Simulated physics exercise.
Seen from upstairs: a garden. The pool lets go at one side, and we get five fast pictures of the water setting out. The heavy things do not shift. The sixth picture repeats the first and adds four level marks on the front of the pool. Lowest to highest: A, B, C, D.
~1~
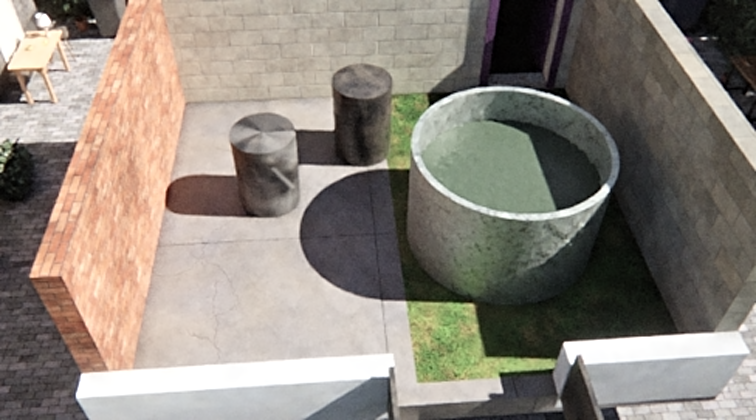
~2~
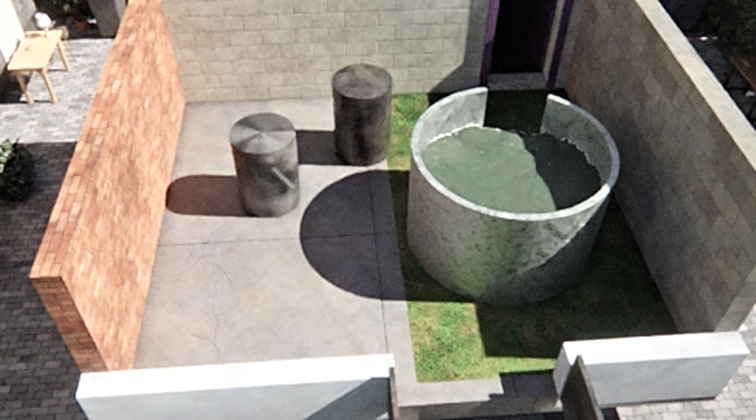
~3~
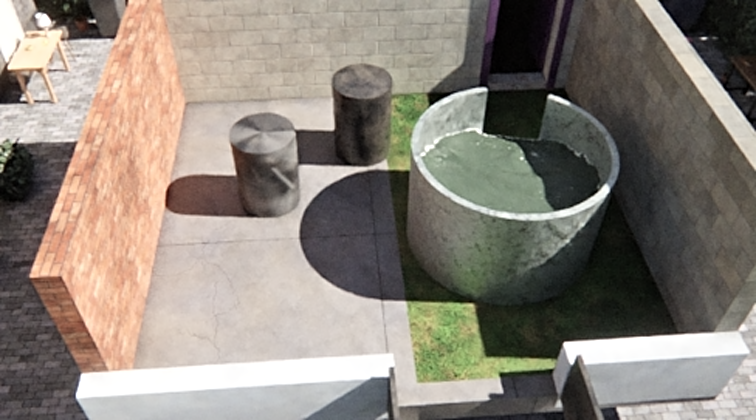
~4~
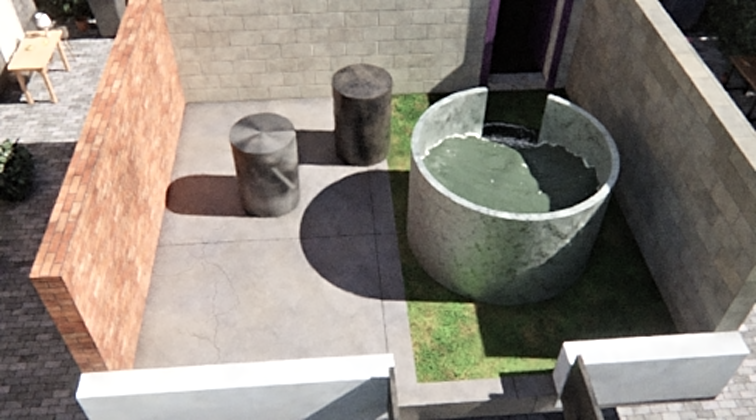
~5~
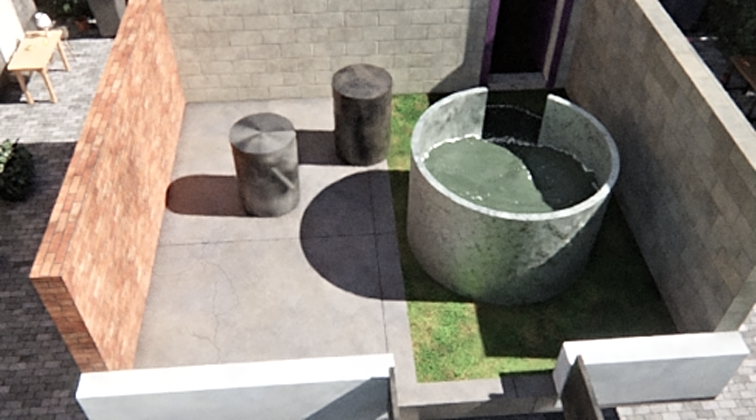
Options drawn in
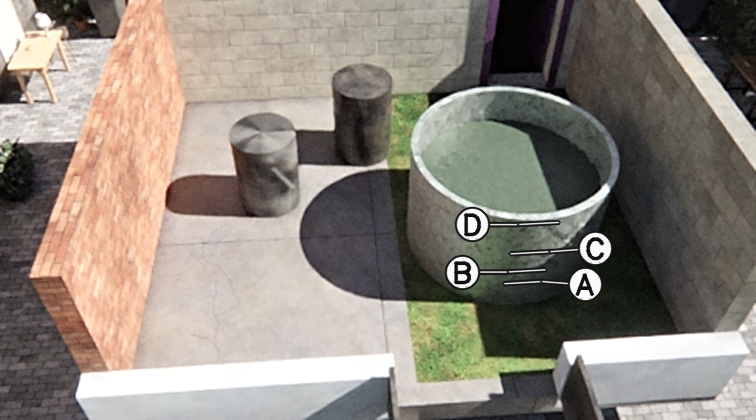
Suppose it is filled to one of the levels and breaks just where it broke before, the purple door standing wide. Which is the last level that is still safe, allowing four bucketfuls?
Go for A.
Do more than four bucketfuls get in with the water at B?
Yes, it does.
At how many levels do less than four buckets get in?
One of them.
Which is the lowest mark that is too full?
That would be B.
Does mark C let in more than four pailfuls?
Yes.
In white, A at (523, 282); B at (526, 270); C at (530, 252); D at (537, 223); from the bottom up A, B, C, D.
If A is chosen, a bucket or two gets in.
If B is chosen, about 12 bucketfuls get in.
If C is chosen, dozens of bucketfuls pour in.
If D is chosen, dozens of bucketfuls pour in.
